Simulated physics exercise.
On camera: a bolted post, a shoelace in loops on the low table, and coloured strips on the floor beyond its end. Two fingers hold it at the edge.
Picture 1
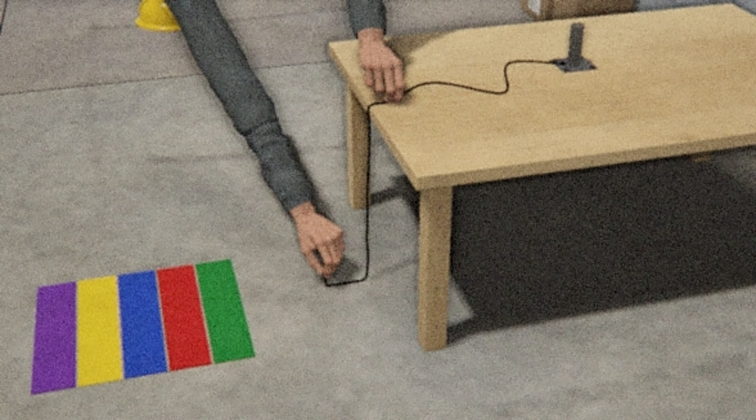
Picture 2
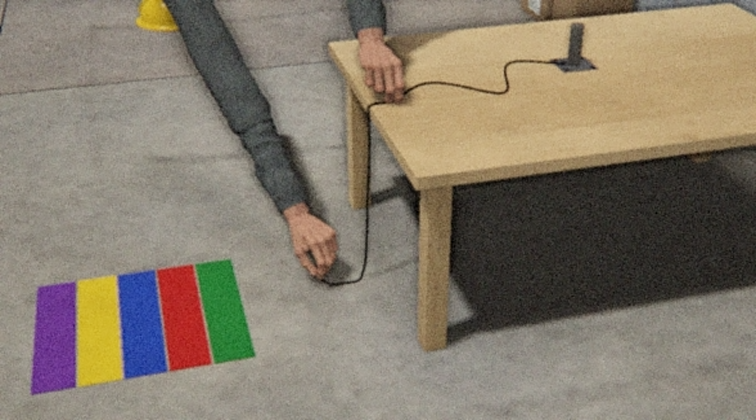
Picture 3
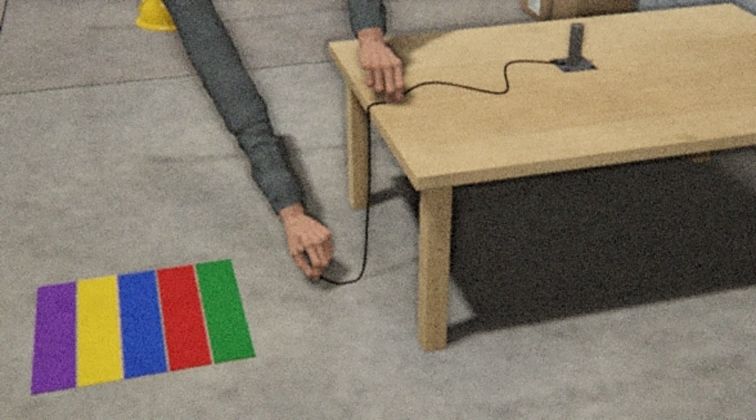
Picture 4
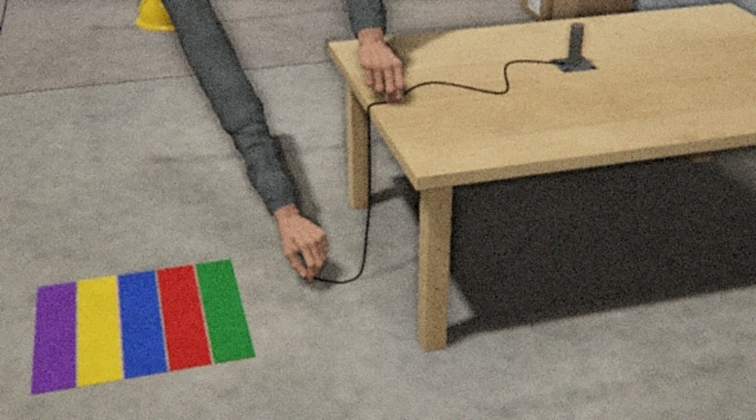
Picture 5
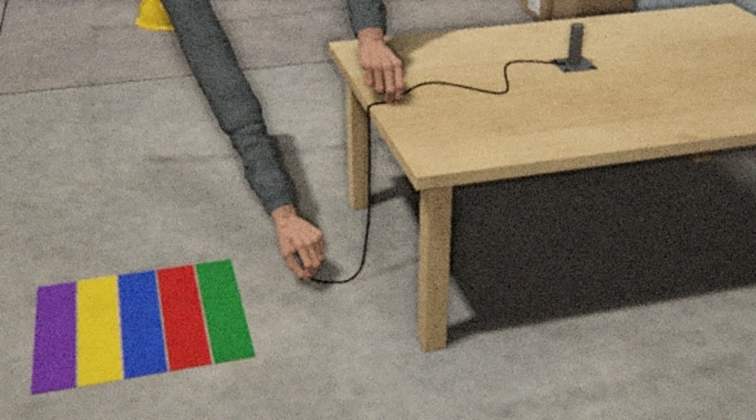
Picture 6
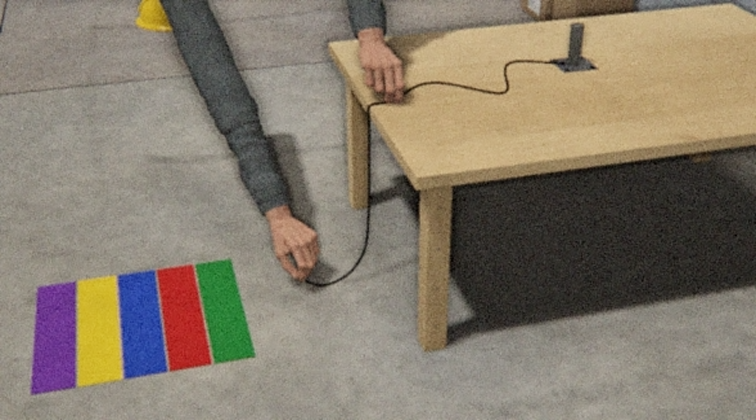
The footage shows one hand resting on a dark cord at the edge of a wooden table while the other, near the floor, draws its hanging end slightly left, with purple, yellow, blue, red and green strips lying nearby.
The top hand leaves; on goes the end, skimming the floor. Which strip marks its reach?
The yellow one.
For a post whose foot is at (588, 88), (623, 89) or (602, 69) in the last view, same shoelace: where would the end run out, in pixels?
About (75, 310), (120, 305) and (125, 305).
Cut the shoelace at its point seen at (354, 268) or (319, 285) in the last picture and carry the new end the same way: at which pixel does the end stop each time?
About (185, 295) and (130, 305).
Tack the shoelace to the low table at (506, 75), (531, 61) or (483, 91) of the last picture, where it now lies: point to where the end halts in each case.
The places are (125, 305), (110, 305) and (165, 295).
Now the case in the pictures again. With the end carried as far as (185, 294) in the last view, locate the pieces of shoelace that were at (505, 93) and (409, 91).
About (447, 88), and the other about (362, 128).
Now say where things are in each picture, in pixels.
The first frame shows end (325, 273); green (230, 340); red (188, 347); blue (144, 354); yellow (100, 362); purple (54, 369).
The second frame shows end (318, 274); shoelace through (524, 61) (508, 89) (438, 83) (376, 105) (368, 184) (366, 257).
The third frame shows end (313, 275).
The fourth frame shows end (308, 276); shoelace through (524, 61) (508, 89) (438, 83) (376, 105) (370, 184) (364, 257).
The fifth frame shows end (305, 276).
The sixth frame shows end (299, 277); shoelace through (524, 61) (508, 89) (438, 83) (376, 105) (369, 184) (361, 258).
Soon after, end near (185, 294); over red.
Then, end near (130, 303); over blue.
At full stretch, end near (96, 308); over yellow. It halts on the yellow strip.
